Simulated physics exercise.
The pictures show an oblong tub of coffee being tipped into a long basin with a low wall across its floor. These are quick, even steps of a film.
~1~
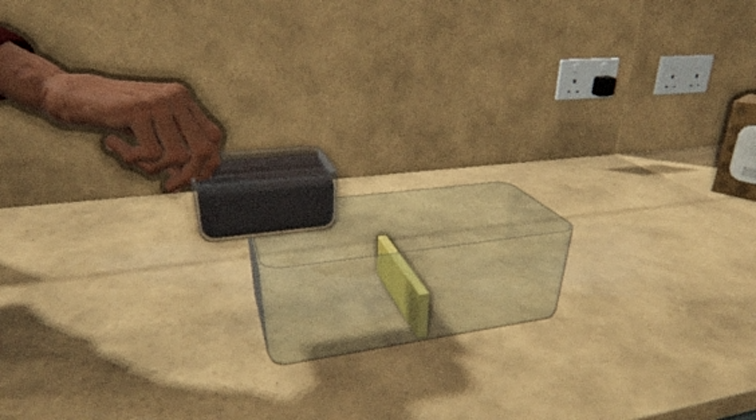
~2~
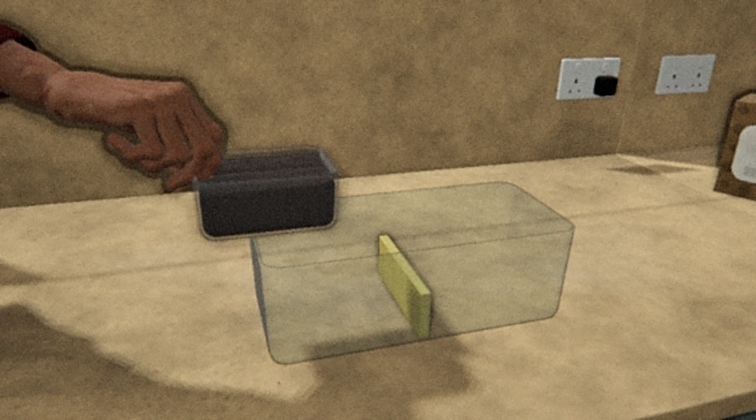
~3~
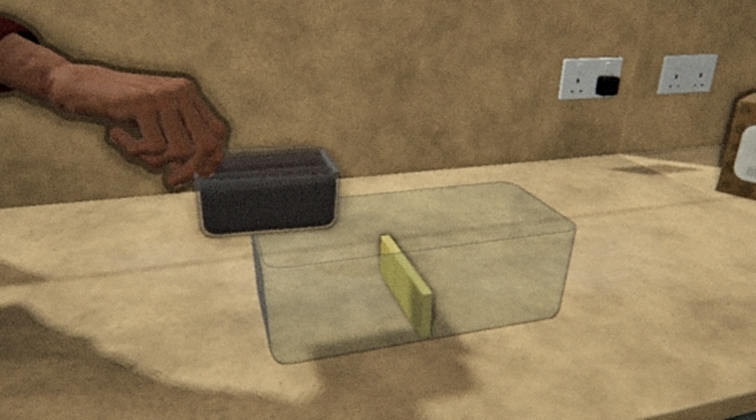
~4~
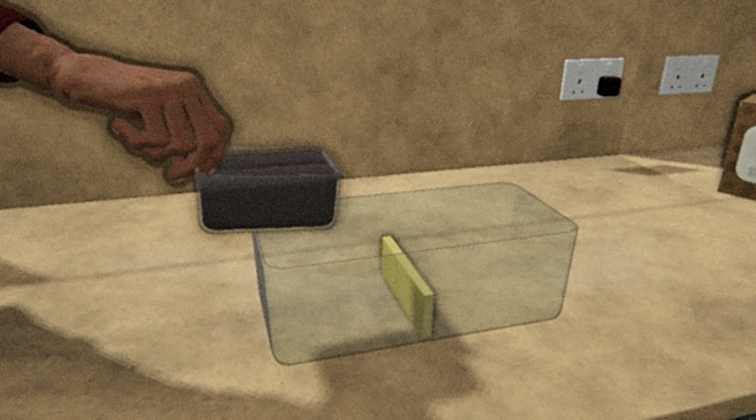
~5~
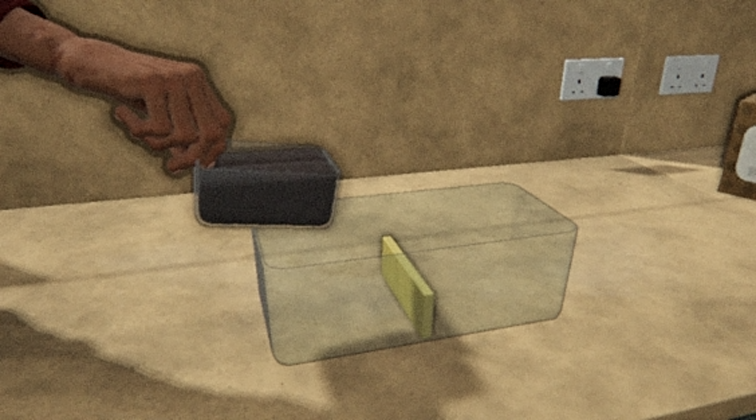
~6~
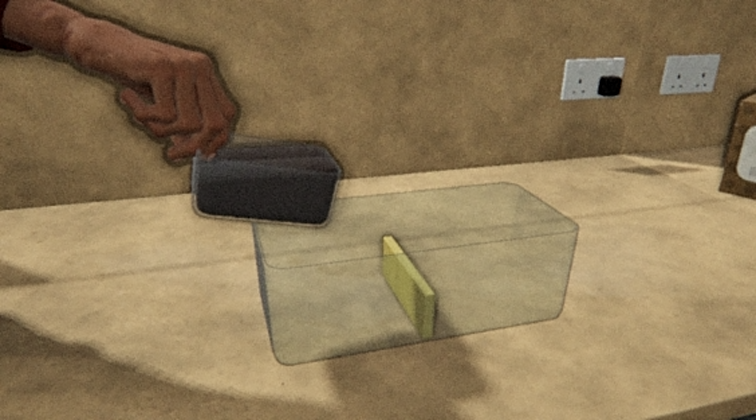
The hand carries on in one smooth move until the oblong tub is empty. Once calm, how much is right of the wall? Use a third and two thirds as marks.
The share right of the wall is from a third to two thirds.
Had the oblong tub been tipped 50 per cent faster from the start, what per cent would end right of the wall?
About 65 per cent.
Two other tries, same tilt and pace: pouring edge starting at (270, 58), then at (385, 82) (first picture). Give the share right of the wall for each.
Roughly 5 per cent, and 95 per cent.
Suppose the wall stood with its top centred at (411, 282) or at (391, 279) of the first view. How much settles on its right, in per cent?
First some 40, then 65 per cent.
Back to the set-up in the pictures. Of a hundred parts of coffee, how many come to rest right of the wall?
Near 45 %.
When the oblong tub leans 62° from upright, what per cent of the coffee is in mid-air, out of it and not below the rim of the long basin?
Roughly 30 in a hundred.
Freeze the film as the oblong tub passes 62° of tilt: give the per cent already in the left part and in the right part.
Left: 25 %. Right: 5 %.
A moment on, the tilt is 62° and 38 per cent is still to pour, 25 is left of the wall and 6 right of it.
Next, the tilt is 96° and 7 per cent is still to pour, 42 is left of the wall and 45 right of it.
Then the tilt is 107° and 0 per cent is still to pour, 54 is left of the wall and 45 right of it.
Later the tilt is 107° and 0 per cent is still to pour, 54 is left of the wall and 45 right of it.
At rest 54 per cent lies left of the wall, 45 right of it and 1 outside.
